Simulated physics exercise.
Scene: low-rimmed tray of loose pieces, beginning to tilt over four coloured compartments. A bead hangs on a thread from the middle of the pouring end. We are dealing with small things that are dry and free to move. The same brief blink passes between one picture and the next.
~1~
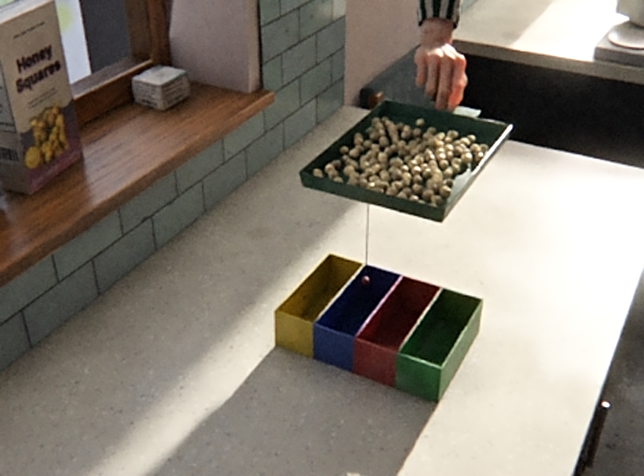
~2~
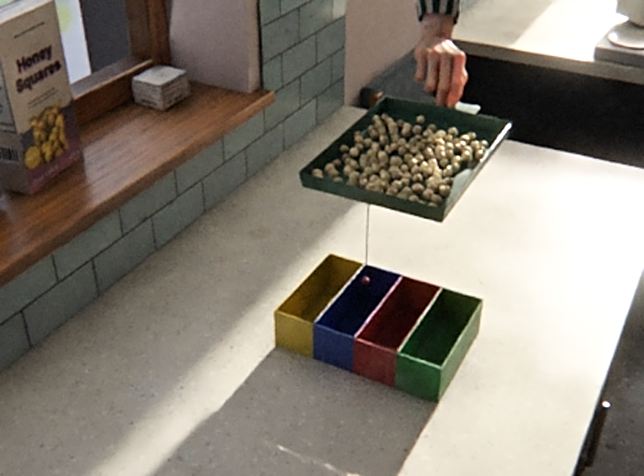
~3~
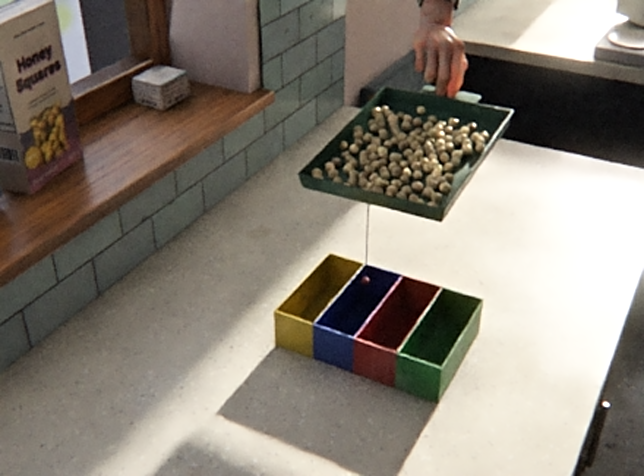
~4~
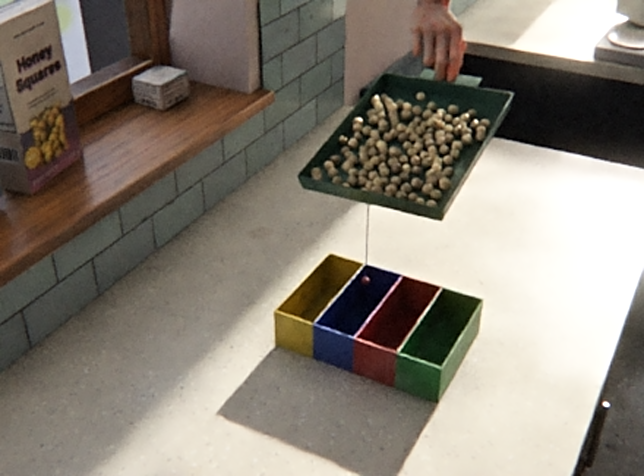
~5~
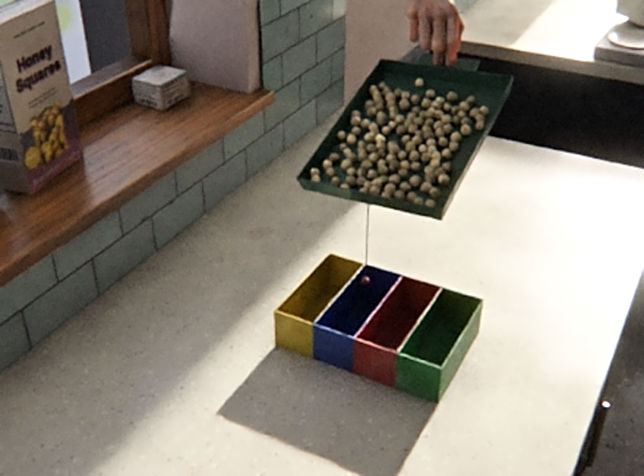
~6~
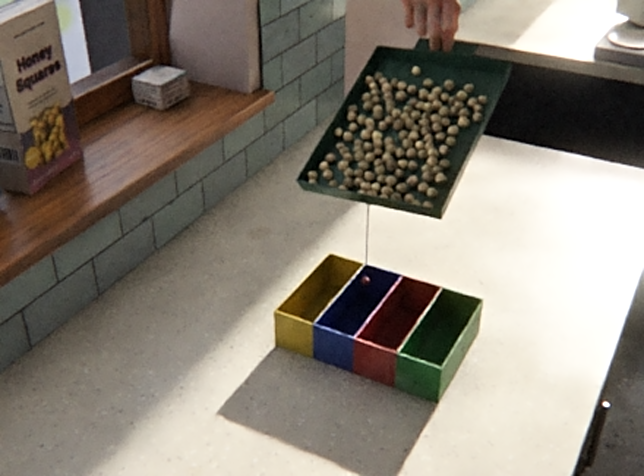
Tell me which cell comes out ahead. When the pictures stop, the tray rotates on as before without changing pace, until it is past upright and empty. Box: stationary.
I would say the yellow cell comes out ahead.
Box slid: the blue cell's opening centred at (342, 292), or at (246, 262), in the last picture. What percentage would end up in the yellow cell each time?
First position: Some 40 %; second position: Some 0 %.
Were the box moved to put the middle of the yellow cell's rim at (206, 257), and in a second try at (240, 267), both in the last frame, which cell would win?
First place: The green one; second place: The cell in red.
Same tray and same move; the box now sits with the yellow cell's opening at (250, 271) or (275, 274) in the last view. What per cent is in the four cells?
First case around 90 %, second case around 90 %.
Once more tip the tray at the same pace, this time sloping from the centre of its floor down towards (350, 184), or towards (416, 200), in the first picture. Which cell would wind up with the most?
The first time it is the cell in yellow, and the second time it is the cell in red.
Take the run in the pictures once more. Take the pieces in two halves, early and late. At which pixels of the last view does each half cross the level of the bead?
(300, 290) first, (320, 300) later.
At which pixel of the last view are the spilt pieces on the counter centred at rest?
Near (208, 356).
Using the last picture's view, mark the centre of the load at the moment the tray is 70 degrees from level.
The middle of the pieces lands at roughly (363, 155).
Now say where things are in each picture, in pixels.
Corners of the pouring end near (303, 171) and (443, 207), level; middle of the load near (408, 160), macadamia nuts; bead on its thread near (365, 281); yellow cell near (294, 331); blue cell near (333, 345); red cell near (375, 359); green cell near (418, 375), in the first picture.
Corners of the pouring end near (303, 172) and (443, 207), level; middle of the load near (408, 158), in the second picture.
Corners of the pouring end near (302, 173) and (442, 207), tipped barely, lowest at the left corner; middle of the load near (408, 153), in the third picture.
Corners of the pouring end near (301, 175) and (441, 207), tipped a little, lowest at the left corner; middle of the load near (408, 146), in the fourth picture.
Corners of the pouring end near (300, 177) and (440, 207), tipped clearly, lowest at the left corner; middle of the load near (406, 139), in the fifth picture.
Corners of the pouring end near (299, 179) and (439, 208), tipped clearly, lowest at the left corner; middle of the load near (403, 135), near half on the move; yellow cell near (294, 331); blue cell near (333, 345); red cell near (375, 359); green cell near (418, 375), in the sixth picture.
Shortly afterwards, tray tipped steeply; all but a few on the tray; only a few falling or outside the box.
Next, tray tipped past a quarter turn; near a quarter on the tray; near a quarter in the yellow cell; only a few in the blue cell; only a few in the red cell; near half falling or outside the box.
Some moments later, tray tipped past a quarter turn; near a third in the yellow cell; a little in the blue cell; a little in the red cell; near a third falling or outside the box.
In the end, tray tipped past a quarter turn; near a third in the yellow cell; a little in the blue cell; a little in the red cell; none at all in the green cell; near a third outside the box.
